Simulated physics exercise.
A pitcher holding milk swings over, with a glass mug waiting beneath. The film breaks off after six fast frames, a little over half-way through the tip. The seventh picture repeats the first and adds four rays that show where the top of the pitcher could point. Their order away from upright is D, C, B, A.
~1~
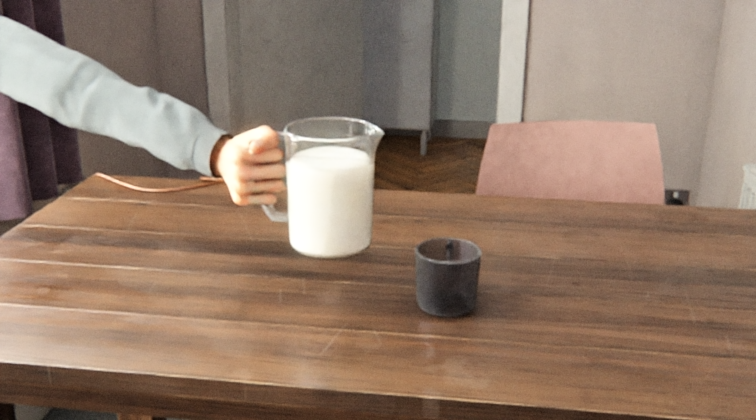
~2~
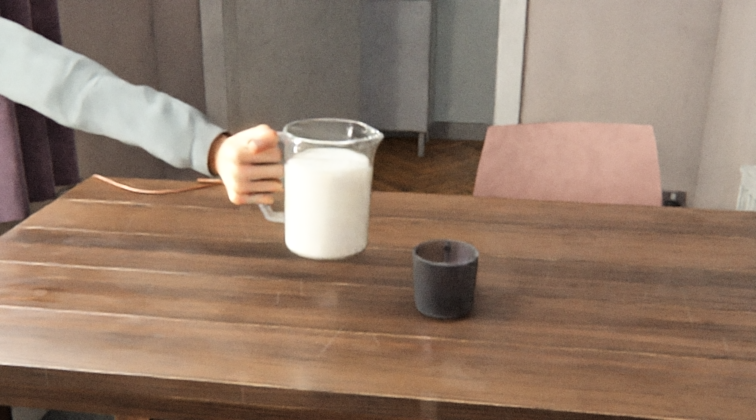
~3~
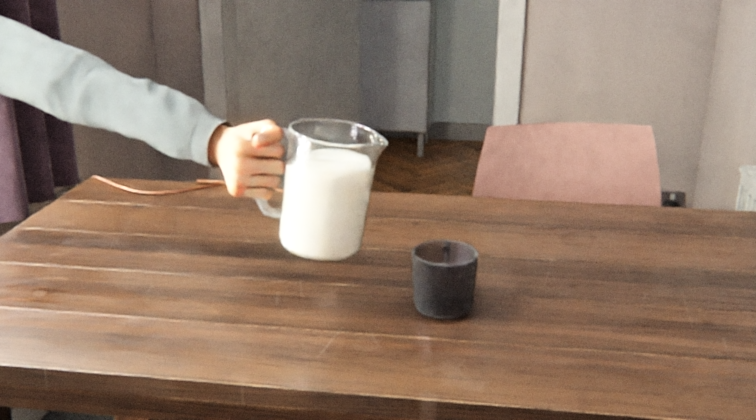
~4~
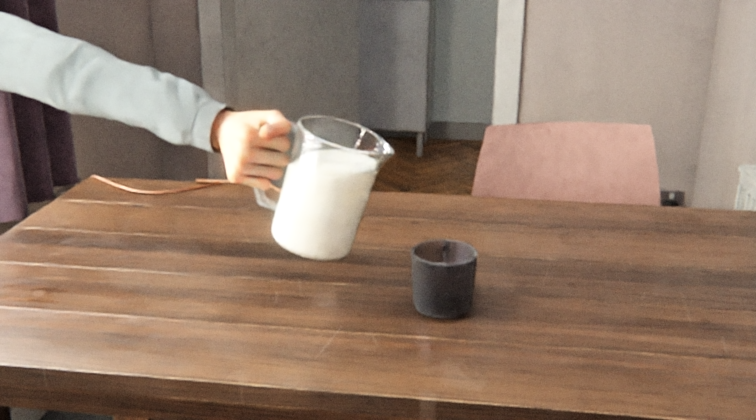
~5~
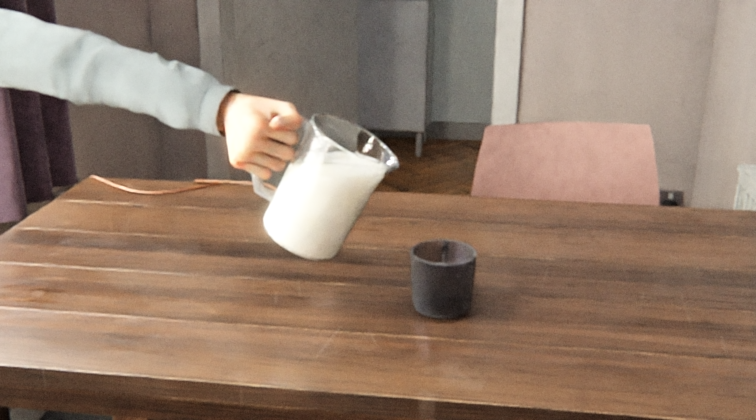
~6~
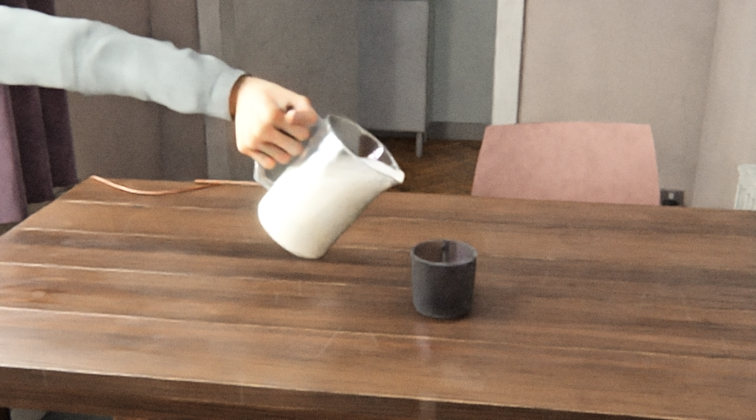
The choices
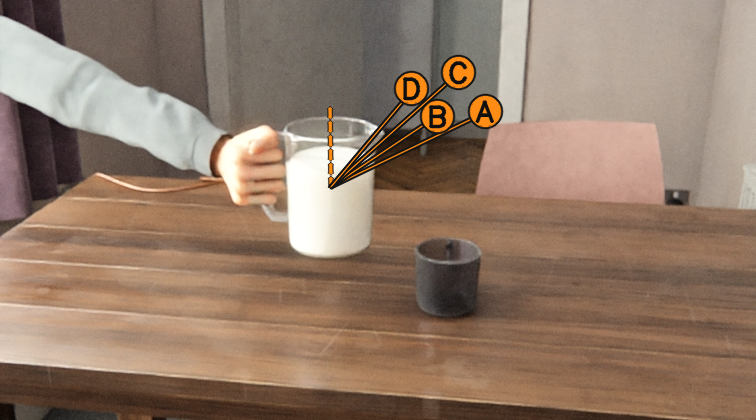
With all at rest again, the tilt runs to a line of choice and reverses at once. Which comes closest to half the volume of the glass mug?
B is best.
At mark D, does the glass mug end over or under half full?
Under.
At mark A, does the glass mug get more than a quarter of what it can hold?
Yes, clearly.
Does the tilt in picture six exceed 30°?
Yes, it does.
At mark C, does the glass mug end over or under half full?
Under half.
On the marked copy, A at (470, 119); B at (422, 125); C at (445, 84); D at (401, 103).
If A is chosen, the glass mug ends with about 83 % of what it can hold.
If B is chosen, the glass mug ends with about 50 % of what it can hold.
If C is chosen, the glass mug ends with about 25 % of what it can hold.
If D is chosen, the glass mug ends with about 8 % of what it can hold.
